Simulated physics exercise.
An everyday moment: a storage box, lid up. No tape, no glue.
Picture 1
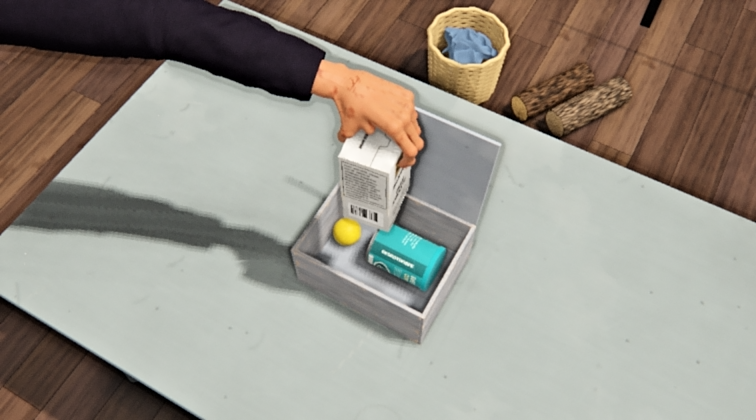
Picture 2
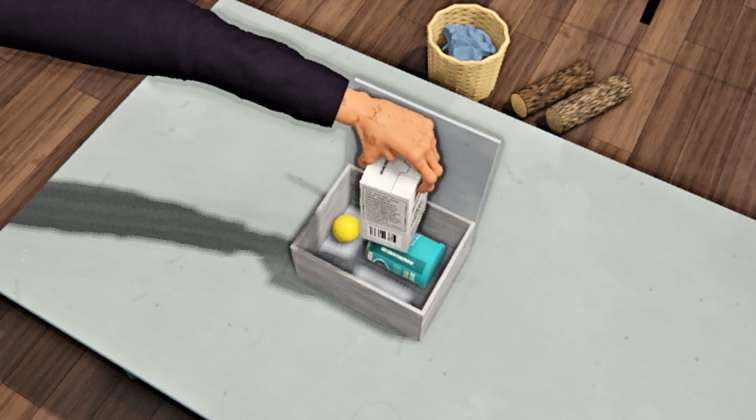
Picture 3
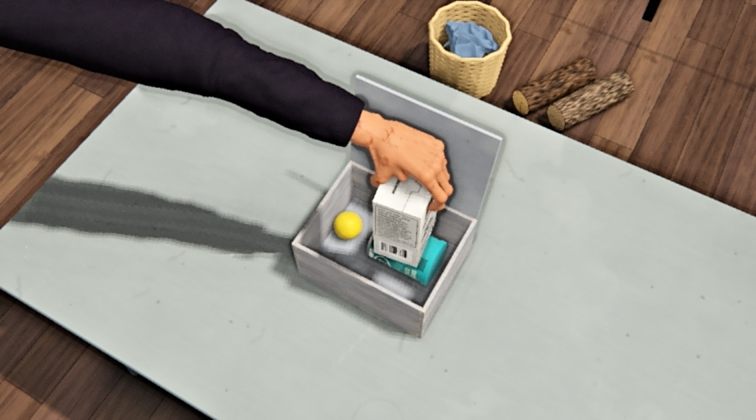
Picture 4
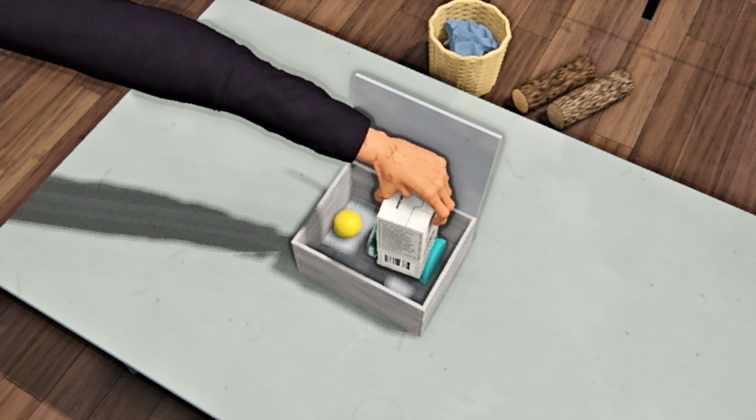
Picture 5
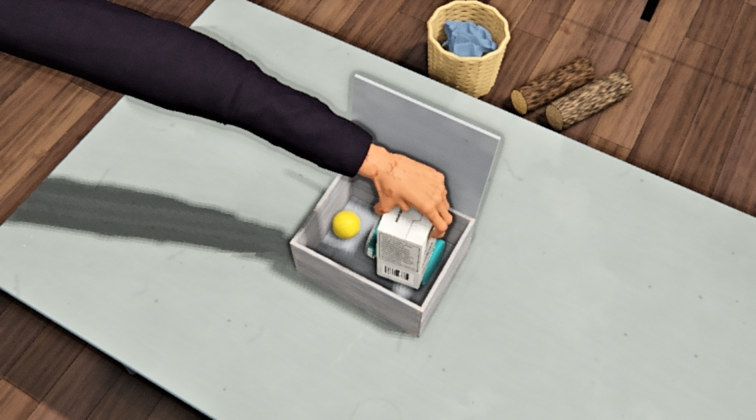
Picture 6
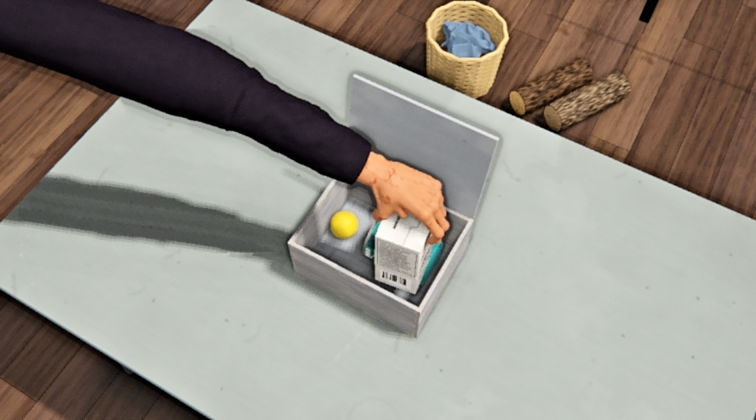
A hand in a dark sleeve held a white carton above an open storage box, moved it a little to the right, and lowered it inside beside a turquoise tin and a yellow ball.
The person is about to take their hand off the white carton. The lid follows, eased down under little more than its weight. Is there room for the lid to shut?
Outcome: The lid will not close.
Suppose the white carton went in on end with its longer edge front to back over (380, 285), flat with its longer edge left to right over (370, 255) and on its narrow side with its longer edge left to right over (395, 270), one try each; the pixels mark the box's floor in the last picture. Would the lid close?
First, it is held up; second, it closes; third, it sits on the rim.
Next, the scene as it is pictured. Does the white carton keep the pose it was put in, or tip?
The white carton tips.
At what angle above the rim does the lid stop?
About 30°.
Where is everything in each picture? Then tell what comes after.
Still above its spot; white carton (377, 172); turquoise tin (406, 256), in the first frame.
Still above its spot; white carton (395, 196); turquoise tin (405, 253), in the second frame.
Still above its spot; white carton (406, 213), in the third frame.
Still above its spot; white carton (409, 226), in the fourth frame.
Still above its spot; white carton (408, 238), in the fifth frame.
In place under the hand; white carton (406, 244), in the sixth frame.
Then, 1.00 s on from there, lid starting down; white carton turned 46° from how it was put near (404, 264); turquoise tin shifted a little.
Then, 1.60 s on from there, lid 59° above the rim; white carton turned 46° from how it was put near (404, 264); turquoise tin shifted a little.
In the end, lid 31° above the rim; toppled in the box, white carton; the other 2 unmoved. At the end, from the last picture's camera, white carton near (404, 264).
